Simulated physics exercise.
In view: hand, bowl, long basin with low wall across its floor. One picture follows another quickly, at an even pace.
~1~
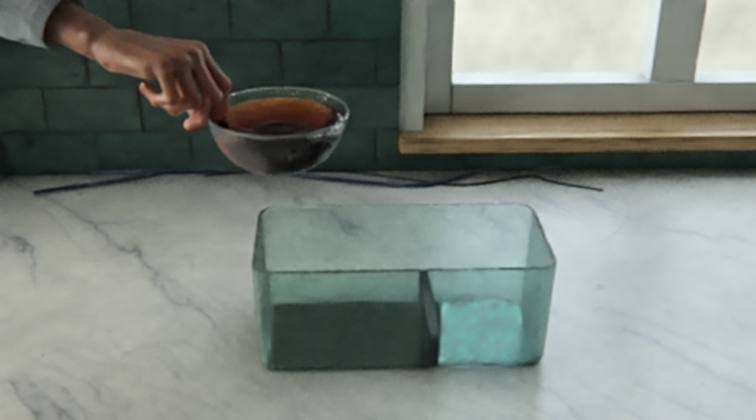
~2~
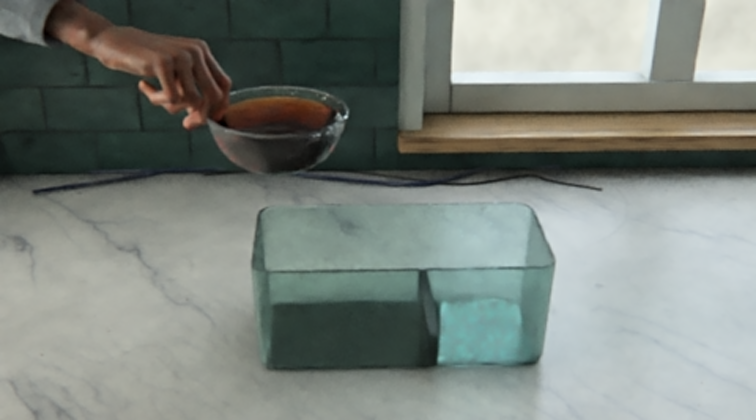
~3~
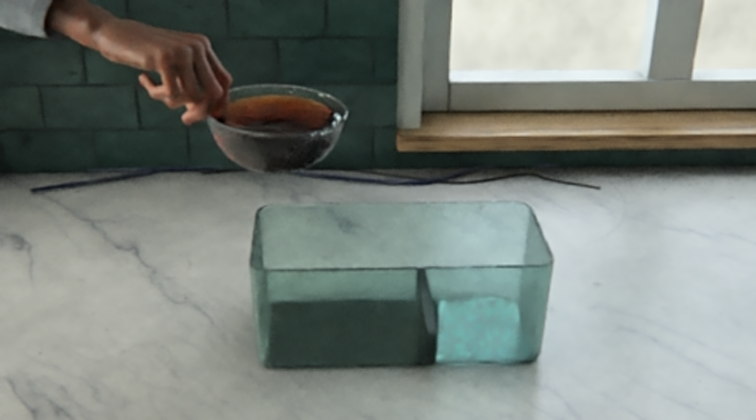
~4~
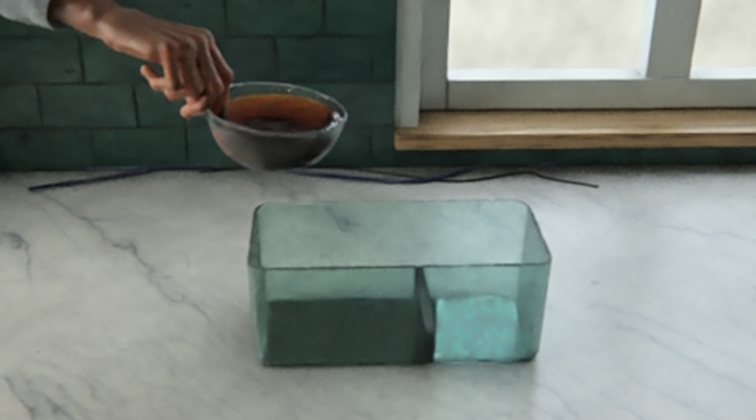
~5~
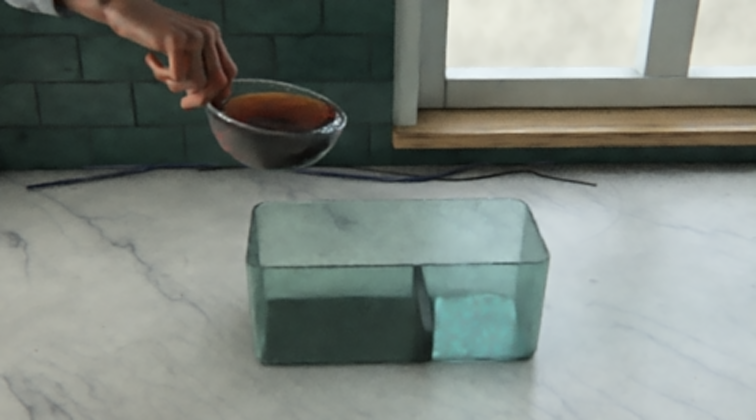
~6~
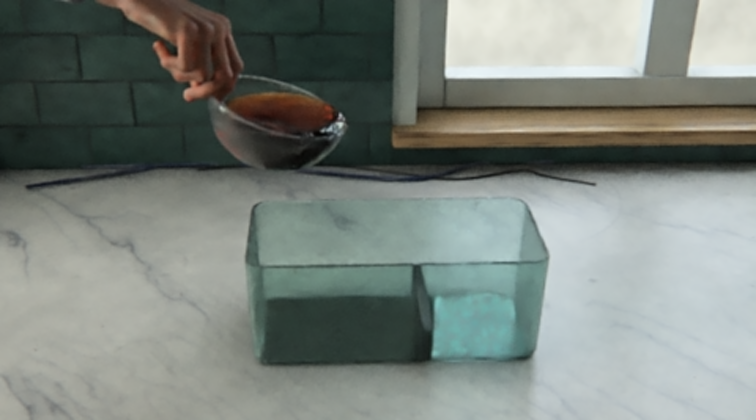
To begin with, a hand holds a glass bowl of dark reddish-brown liquid nearly level above a long, clear greenish basin with a low wall across its floor. The hand then gradually tilts the bowl to the right, until the liquid reaches its lower rim.
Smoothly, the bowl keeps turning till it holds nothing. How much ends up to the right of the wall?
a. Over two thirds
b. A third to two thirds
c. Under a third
Under a third.
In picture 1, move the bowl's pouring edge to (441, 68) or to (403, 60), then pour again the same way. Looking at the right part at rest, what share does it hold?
About 85 % the first time, about 75 % the second.
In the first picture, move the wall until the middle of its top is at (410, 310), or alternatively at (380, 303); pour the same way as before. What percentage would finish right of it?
Roughly 40 % and 75 %.
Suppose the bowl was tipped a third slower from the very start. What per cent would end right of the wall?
Some 10 per cent.
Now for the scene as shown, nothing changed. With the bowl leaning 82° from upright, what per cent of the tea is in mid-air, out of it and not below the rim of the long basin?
Something like 35 per cent of it.
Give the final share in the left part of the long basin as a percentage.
That is roughly 95 percent of it.
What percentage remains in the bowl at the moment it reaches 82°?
It keeps around 15 per cent at that angle.
A moment on, the bowl is tipped on its side and 14 per cent is still to pour, 51 is left of the wall and 3 right of it.
Next, the bowl is tipped right over and 0 per cent is still to pour, 95 is left of the wall and 5 right of it.
Then the bowl is tipped right over and 0 per cent is still to pour, 95 is left of the wall and 5 right of it.
Later the bowl is tipped right over and 0 per cent is still to pour, 94 is left of the wall and 5 right of it.
Finally, 94 per cent lies left of the wall, 5 right of it and 0 outside.
